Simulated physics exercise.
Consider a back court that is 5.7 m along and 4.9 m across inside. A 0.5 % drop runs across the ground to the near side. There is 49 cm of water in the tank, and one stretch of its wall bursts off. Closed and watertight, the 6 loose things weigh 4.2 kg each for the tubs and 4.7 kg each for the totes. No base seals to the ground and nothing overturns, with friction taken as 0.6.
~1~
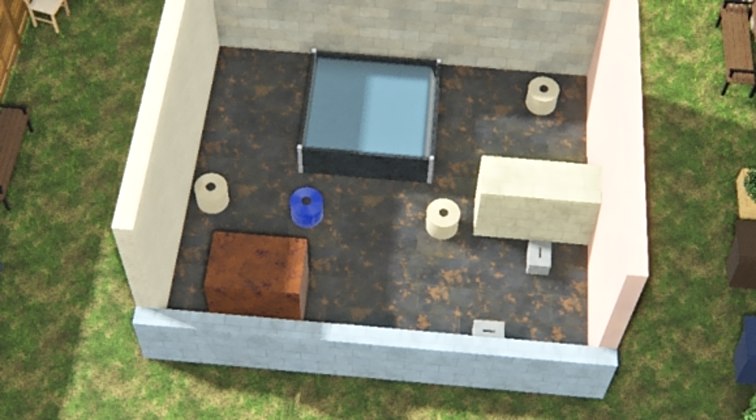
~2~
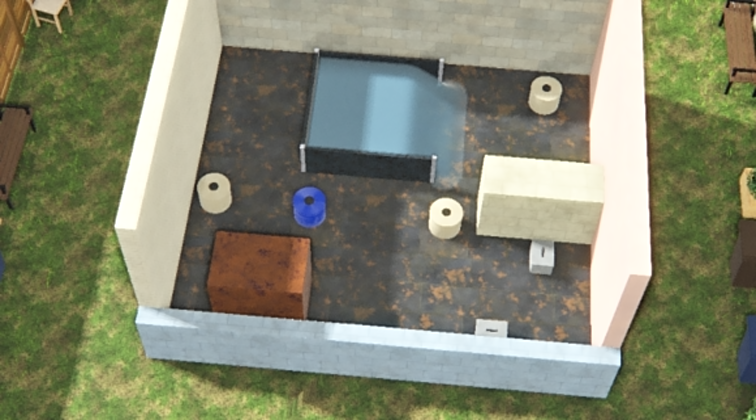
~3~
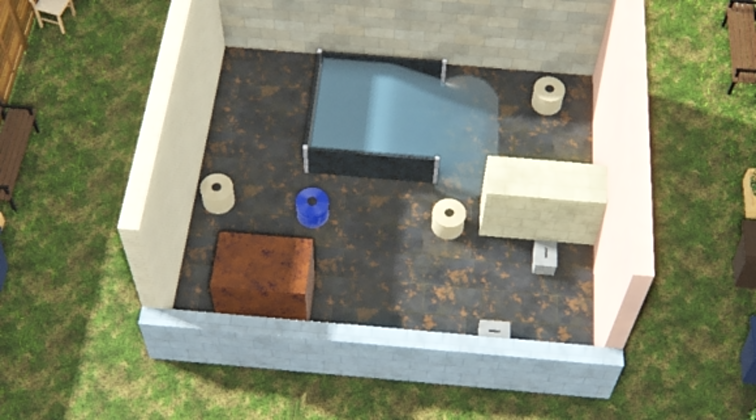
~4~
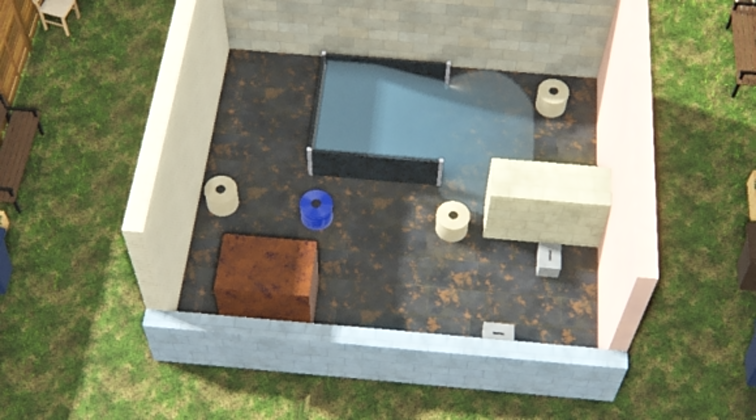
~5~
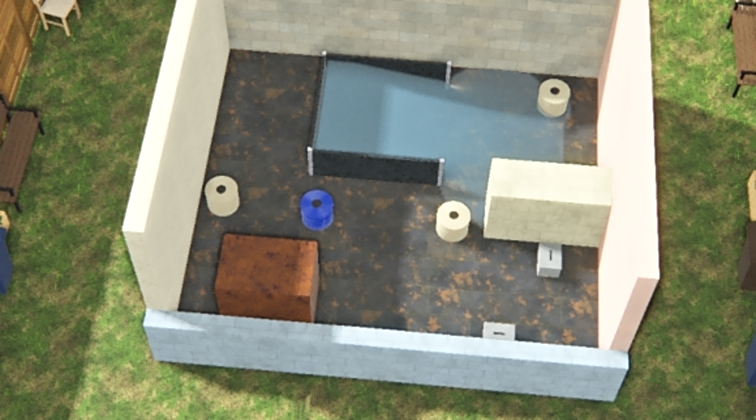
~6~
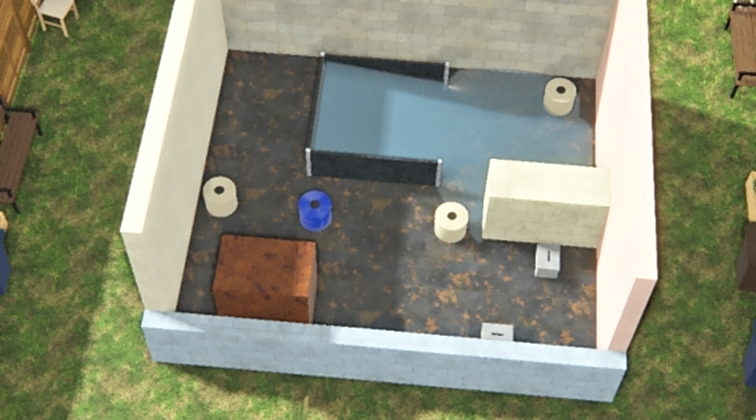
A tank's right wall opens and water spreads rightward across the floor, nudging one pale tub.
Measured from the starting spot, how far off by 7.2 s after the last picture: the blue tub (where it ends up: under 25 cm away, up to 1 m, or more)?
My guess: The blue tub is left almost unmoved.
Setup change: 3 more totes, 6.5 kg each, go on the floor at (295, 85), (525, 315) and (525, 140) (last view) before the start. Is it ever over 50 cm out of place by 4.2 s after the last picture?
In the order listed: Behind the line; behind the line; across the line.
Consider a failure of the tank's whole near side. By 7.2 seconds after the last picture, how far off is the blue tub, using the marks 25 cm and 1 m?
Note: Blue tub displaced a long way.
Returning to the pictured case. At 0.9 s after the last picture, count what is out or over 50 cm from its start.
Result: 0.
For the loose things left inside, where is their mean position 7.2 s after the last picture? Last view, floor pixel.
It works out to somewhere near (405, 238) on the floor.
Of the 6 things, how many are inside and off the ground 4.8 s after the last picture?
Just then, the number is 2.
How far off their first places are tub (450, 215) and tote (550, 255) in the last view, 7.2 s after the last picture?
In that order: 150 cm, 0 cm.
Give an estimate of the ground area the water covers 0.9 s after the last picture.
Wet area: Approx. 9.5 m2.
Then, 0.9 s after the last picture the blue tub is near (315, 204), 0.0 m from its start, aground; 1 afloat.
Then, 2.8 s after the last picture the blue tub is near (315, 204), 0.0 m from its start, aground; 1 afloat.
Then, 4.8 s after the last picture the blue tub is near (315, 204), 0.0 m from its start, aground; 2 afloat.
Then, 7.2 s after the last picture the blue tub is near (315, 204), 0.0 m from its start, aground; 3 afloat.
